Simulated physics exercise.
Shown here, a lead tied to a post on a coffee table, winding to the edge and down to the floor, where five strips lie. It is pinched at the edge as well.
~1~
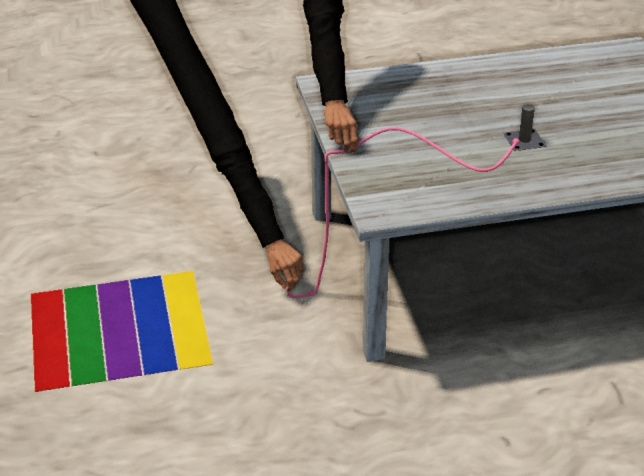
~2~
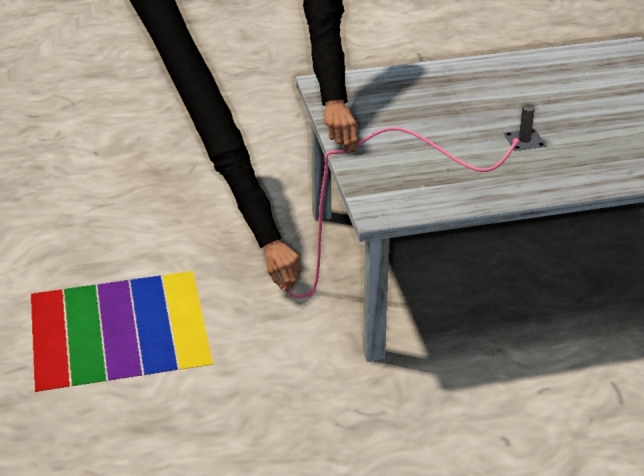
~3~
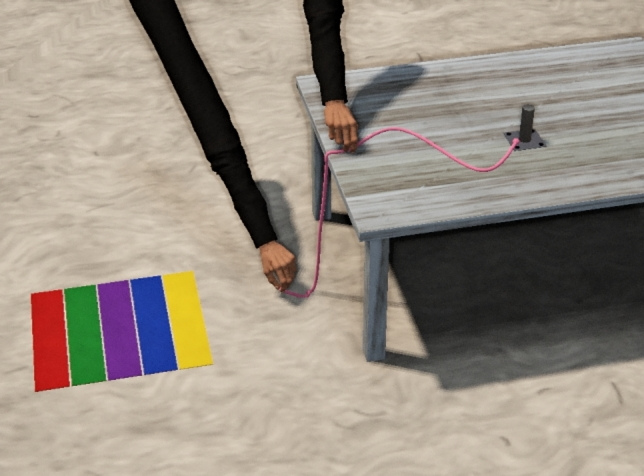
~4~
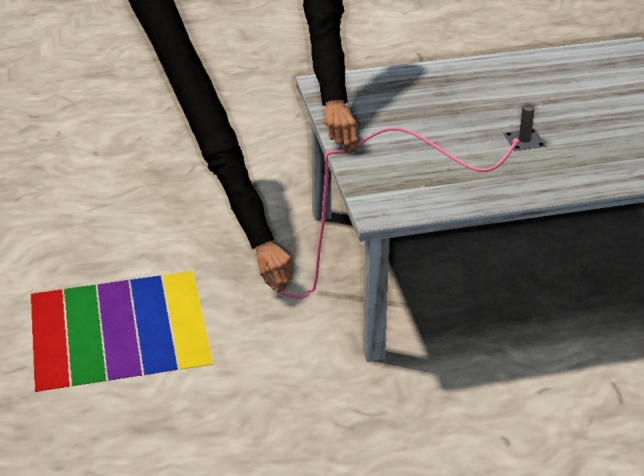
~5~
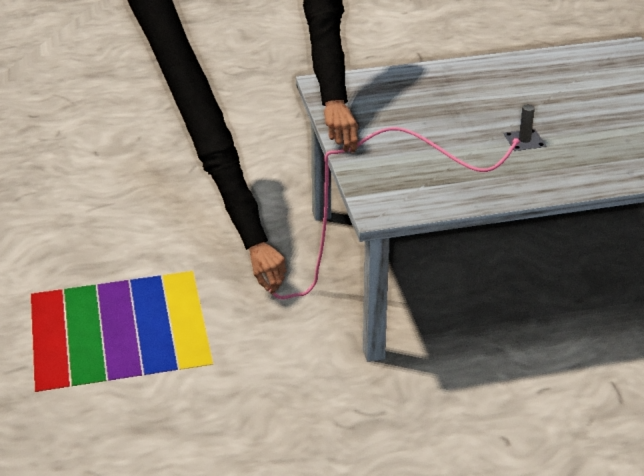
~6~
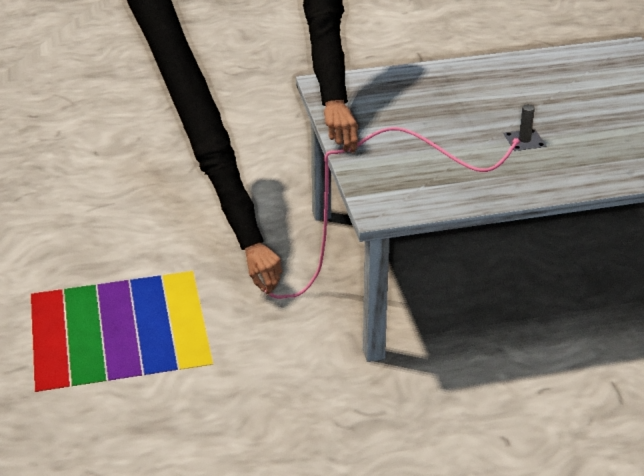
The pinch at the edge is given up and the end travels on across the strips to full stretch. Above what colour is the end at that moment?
The end stops over the green strip.
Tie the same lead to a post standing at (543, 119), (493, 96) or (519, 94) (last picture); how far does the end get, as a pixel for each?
Try by try, around (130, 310), (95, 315) and (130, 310).
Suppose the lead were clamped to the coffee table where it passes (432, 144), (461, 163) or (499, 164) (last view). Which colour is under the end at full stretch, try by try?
In that order: Blue; purple; purple.
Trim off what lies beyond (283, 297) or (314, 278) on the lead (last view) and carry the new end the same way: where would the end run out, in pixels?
About (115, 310) and (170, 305).
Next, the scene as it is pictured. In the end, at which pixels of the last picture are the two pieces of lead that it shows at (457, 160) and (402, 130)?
Near (420, 151) and (344, 158).
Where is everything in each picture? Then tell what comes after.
End (287, 288); yellow (193, 349); blue (158, 354); purple (123, 359); green (87, 365); red (52, 370), in the first frame.
End (285, 288); lead through (504, 159) (447, 154) (388, 130) (330, 155) (321, 218) (317, 276), in the second frame.
End (281, 289), in the third frame.
End (277, 289); lead through (504, 159) (447, 154) (388, 130) (330, 155) (324, 218) (316, 275), in the fourth frame.
End (270, 290), in the fifth frame.
End (266, 291); lead through (504, 159) (447, 154) (388, 130) (330, 155) (326, 217) (316, 275), in the sixth frame.
Soon after, end near (152, 307); over blue.
Then, end near (112, 313); over purple.
At full stretch, end near (87, 317); over green. It gets as far as the green strip.
